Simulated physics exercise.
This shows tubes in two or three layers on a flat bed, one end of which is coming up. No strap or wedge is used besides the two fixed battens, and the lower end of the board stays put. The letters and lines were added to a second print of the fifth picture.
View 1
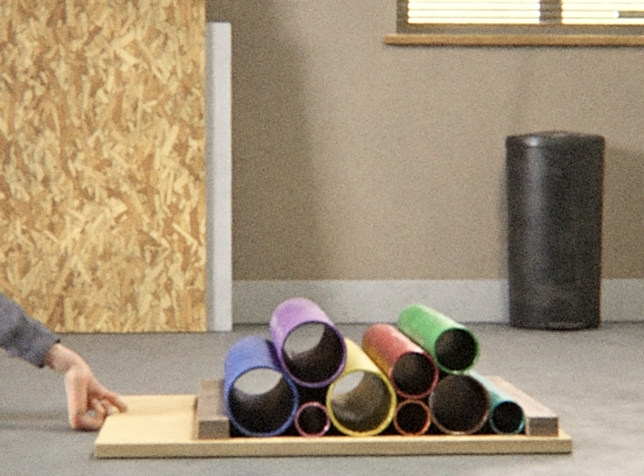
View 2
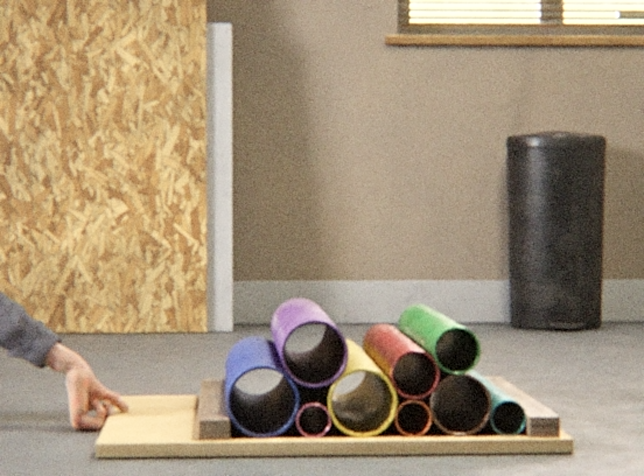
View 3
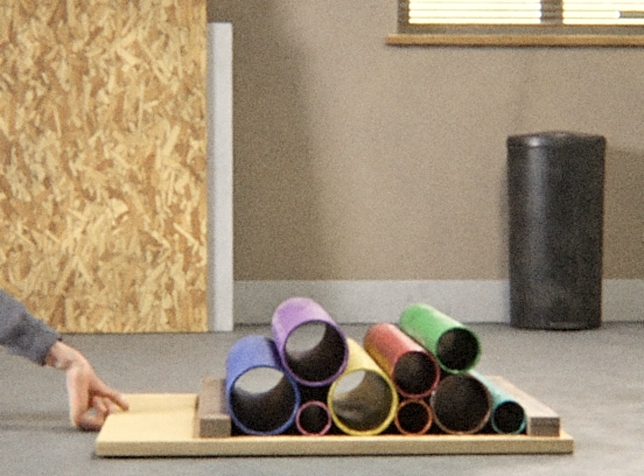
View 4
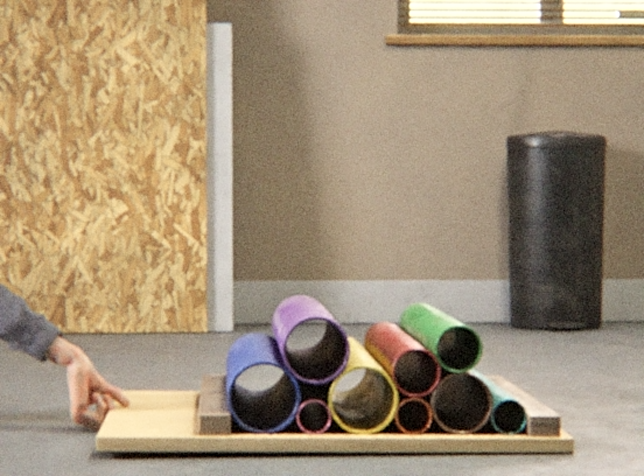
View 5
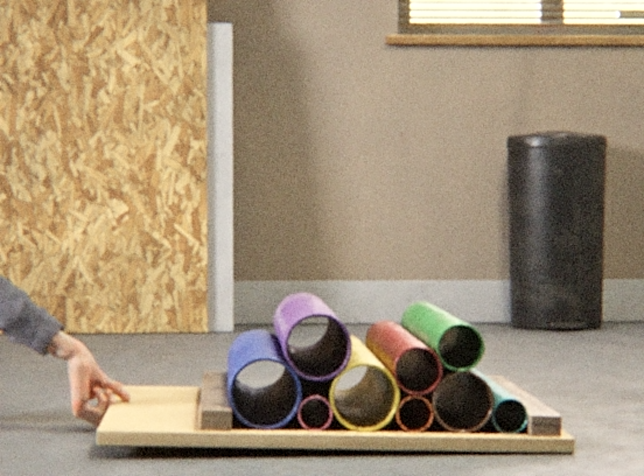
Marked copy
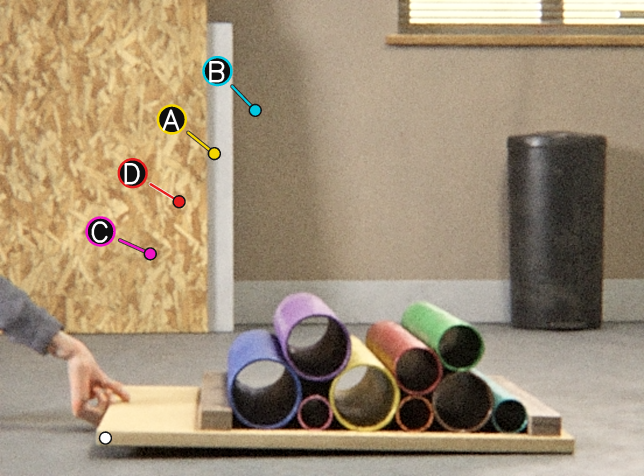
In a room with a gray floor, a hand at the left slowly raised that end of a flat board very slightly, while the colorful tubes stacked between two wooden blocks kept their arrangement.
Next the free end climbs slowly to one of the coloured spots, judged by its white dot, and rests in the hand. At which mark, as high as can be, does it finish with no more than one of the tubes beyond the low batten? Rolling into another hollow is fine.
Stop at A.
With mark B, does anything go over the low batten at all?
Yes.
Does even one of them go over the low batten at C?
Yes.
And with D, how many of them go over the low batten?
The count is one.
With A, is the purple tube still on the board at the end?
Yes.
On the marked copy, A at (214, 154); B at (255, 111); C at (150, 254); D at (179, 202); the white dot at (106, 438).
Taking A. A third of the way, board at 21°.
Two thirds of the way, board at 39°.
When it is over, board at 39°, one over the low batten (green).
As for the rest, B two over the low batten (green, purple); C one over the low batten (green); D one over the low batten (green).
